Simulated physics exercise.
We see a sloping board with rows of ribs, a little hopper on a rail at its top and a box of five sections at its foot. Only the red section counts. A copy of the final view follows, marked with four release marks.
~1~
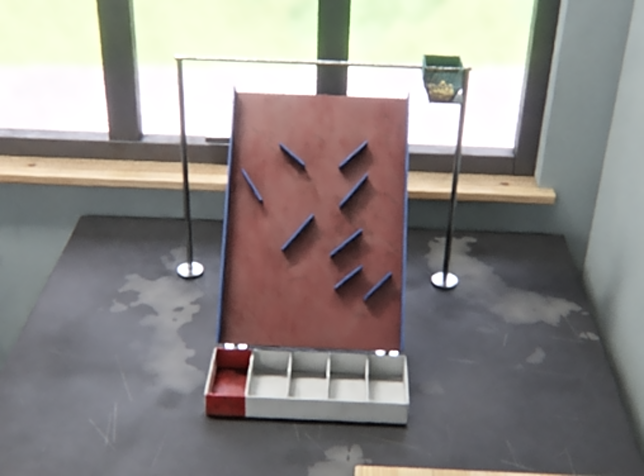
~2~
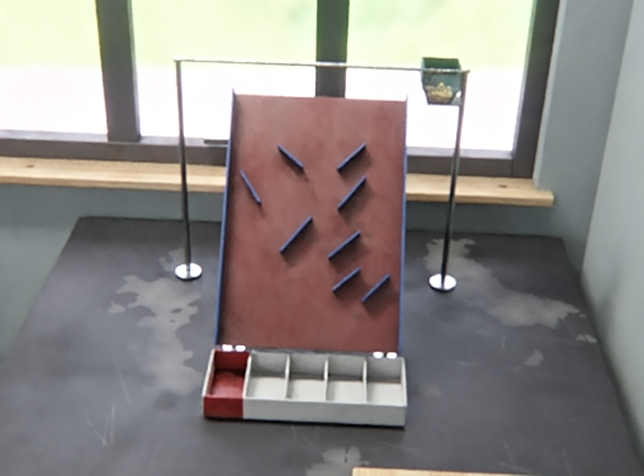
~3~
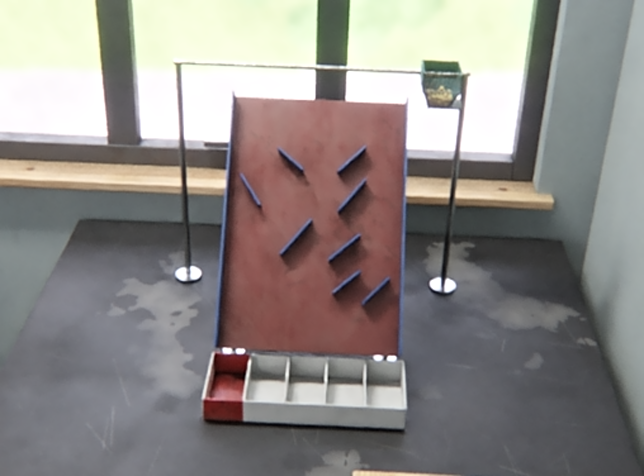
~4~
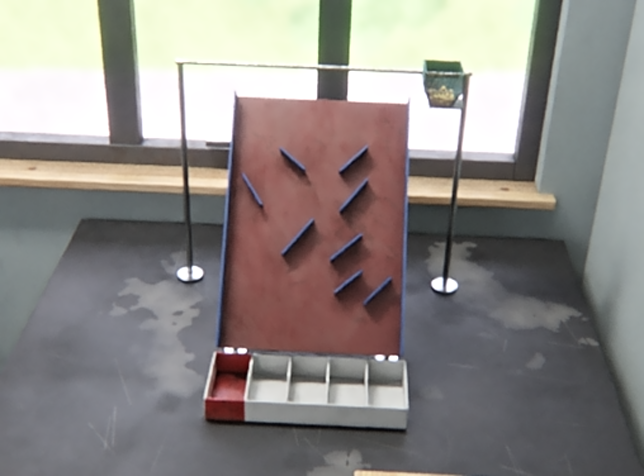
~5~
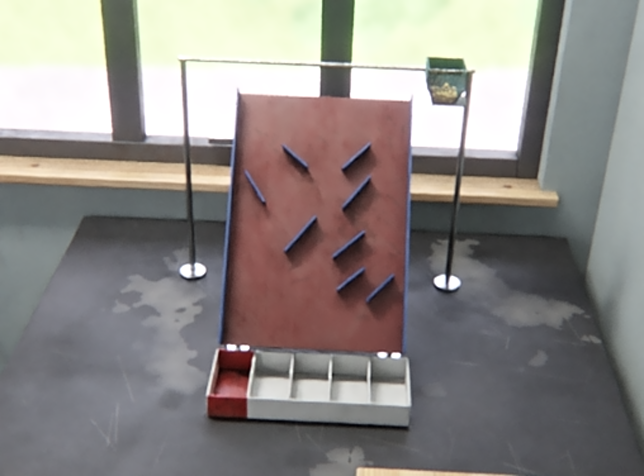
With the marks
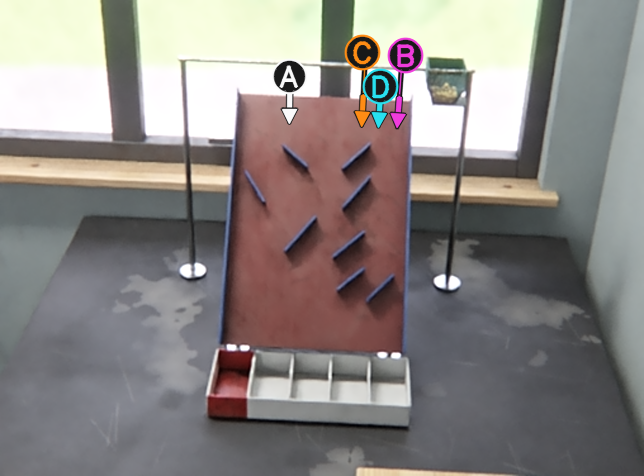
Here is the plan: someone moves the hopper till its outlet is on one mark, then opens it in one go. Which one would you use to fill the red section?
C.
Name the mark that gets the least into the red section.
Mark B.
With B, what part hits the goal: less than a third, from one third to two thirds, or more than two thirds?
Less than a third.
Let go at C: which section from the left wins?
The first.
On the marked copy, mark A meets the board at (289, 118); mark B meets the board at (397, 122); mark C meets the board at (361, 121); mark D meets the board at (378, 122).
With A, about a quarter in the red section, about two thirds in other sections, a small part outside the box.
With B, none in the red section, most in other sections, a small part outside the box.
With C, about two thirds in the red section, about a quarter in other sections, a small part outside the box.
With D, about a quarter in the red section, about two thirds in other sections, a small part outside the box.
